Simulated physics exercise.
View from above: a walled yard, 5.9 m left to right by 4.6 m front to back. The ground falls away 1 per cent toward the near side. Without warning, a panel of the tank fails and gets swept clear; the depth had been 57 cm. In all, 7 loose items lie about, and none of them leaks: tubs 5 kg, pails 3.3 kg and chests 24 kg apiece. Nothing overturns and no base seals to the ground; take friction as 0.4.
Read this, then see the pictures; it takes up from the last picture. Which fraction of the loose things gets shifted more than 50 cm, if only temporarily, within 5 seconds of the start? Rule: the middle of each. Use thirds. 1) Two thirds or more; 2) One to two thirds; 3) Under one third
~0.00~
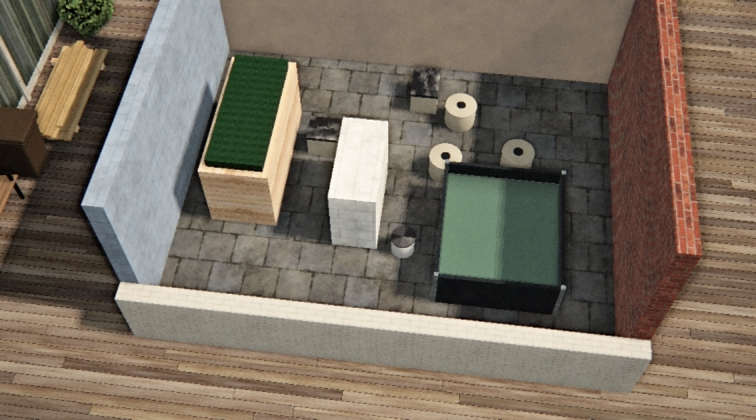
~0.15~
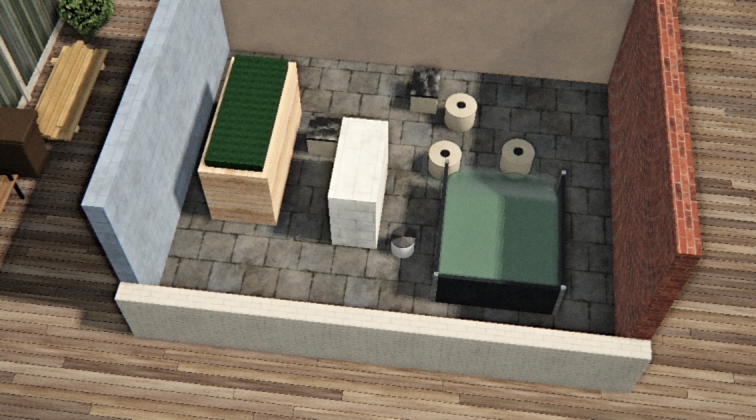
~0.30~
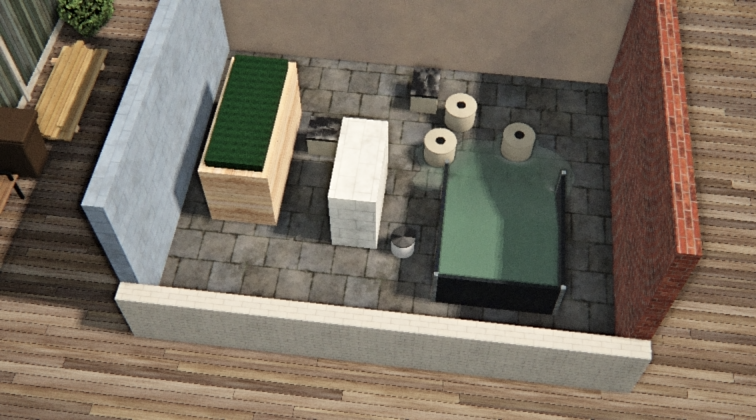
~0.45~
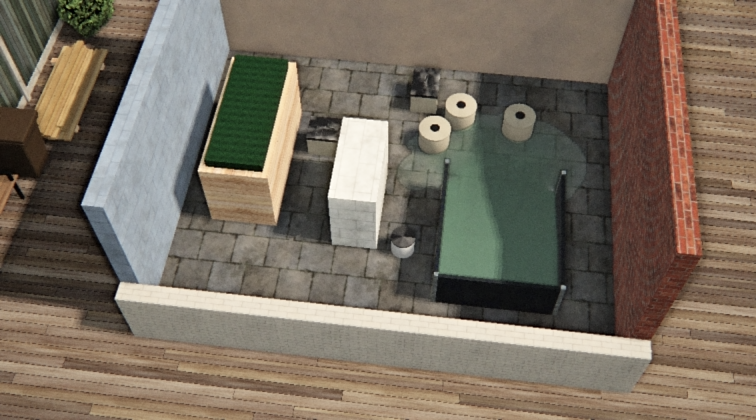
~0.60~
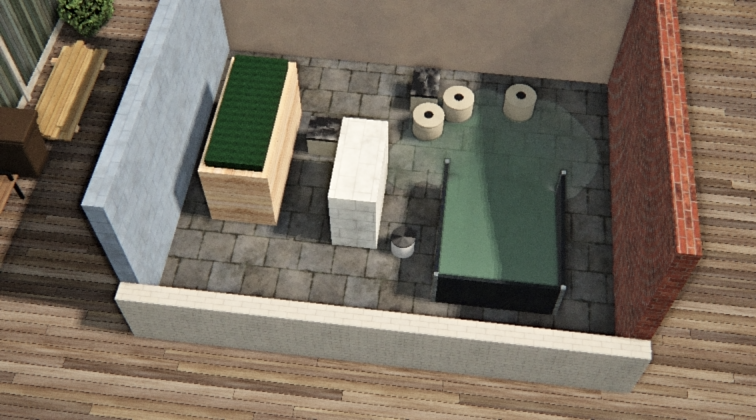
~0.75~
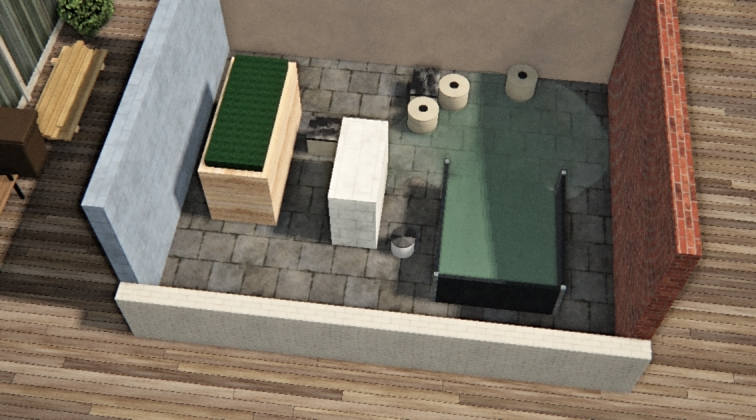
1, two thirds or more.
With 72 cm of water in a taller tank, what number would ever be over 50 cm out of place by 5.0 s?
Count under that change: 6.
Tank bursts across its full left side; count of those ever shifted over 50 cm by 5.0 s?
That gives 2 of them.
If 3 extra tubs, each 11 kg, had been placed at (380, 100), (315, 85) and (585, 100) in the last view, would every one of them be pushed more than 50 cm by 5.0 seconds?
In turn: Past it, past it, past it.
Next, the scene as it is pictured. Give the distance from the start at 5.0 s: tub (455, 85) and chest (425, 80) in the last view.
Net shifts, in order: 250 cm and 300 cm.
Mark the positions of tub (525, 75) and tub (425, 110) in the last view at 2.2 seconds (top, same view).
I'd say close to (556, 76) and close to (314, 103).
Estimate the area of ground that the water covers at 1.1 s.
About 9.5 m2.
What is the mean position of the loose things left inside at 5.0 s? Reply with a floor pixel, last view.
About (330, 173).
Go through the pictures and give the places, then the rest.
A tub at (518, 152), on the bottom; a tub at (446, 156), on the bottom; water covers 2.5 m2; 0 of 7 have shifted, in the first picture.
A tub at (518, 151), on the bottom; a tub at (445, 153) rests on the ground, 5 cm from its start; 3.2 m2 under water; 0 of 7 have shifted, in the second picture.
A tub at (519, 135) rests on the ground, 27 cm from its start; a tub at (441, 141), on the bottom, 27 cm from its start; water covers 4.1 m2; 2 of 7 have shifted, in the third picture.
A tub at (520, 116), on the bottom, 64 cm from its start; a tub at (435, 128), on the bottom, 52 cm from its start; water covers 5.3 m2; 2 of 7 have shifted, in the fourth picture.
A tub at (521, 96) rests on the ground, 102 cm from its start; a tub at (429, 115), on the bottom, 77 cm from its start; 6.6 m2 under water; 3 of 7 have shifted, in the fifth picture.
A tub at (523, 75), on the bottom, 142 cm from its start; a tub at (423, 108), on the bottom, 90 cm from its start; 8.1 m2 under water; 3 of 7 have shifted, in the sixth picture.
After 1.1 s 3 of 7 are over 50 cm from their spots; 2 afloat.
After 2.2 s 4 of 7 are over 50 cm from their spots; 2 afloat.
After 3.5 s 5 of 7 are over 50 cm from their spots; 4 afloat.
After 5.0 s 5 of 7 are over 50 cm from their spots, and 5 have been at some point; 4 afloat.
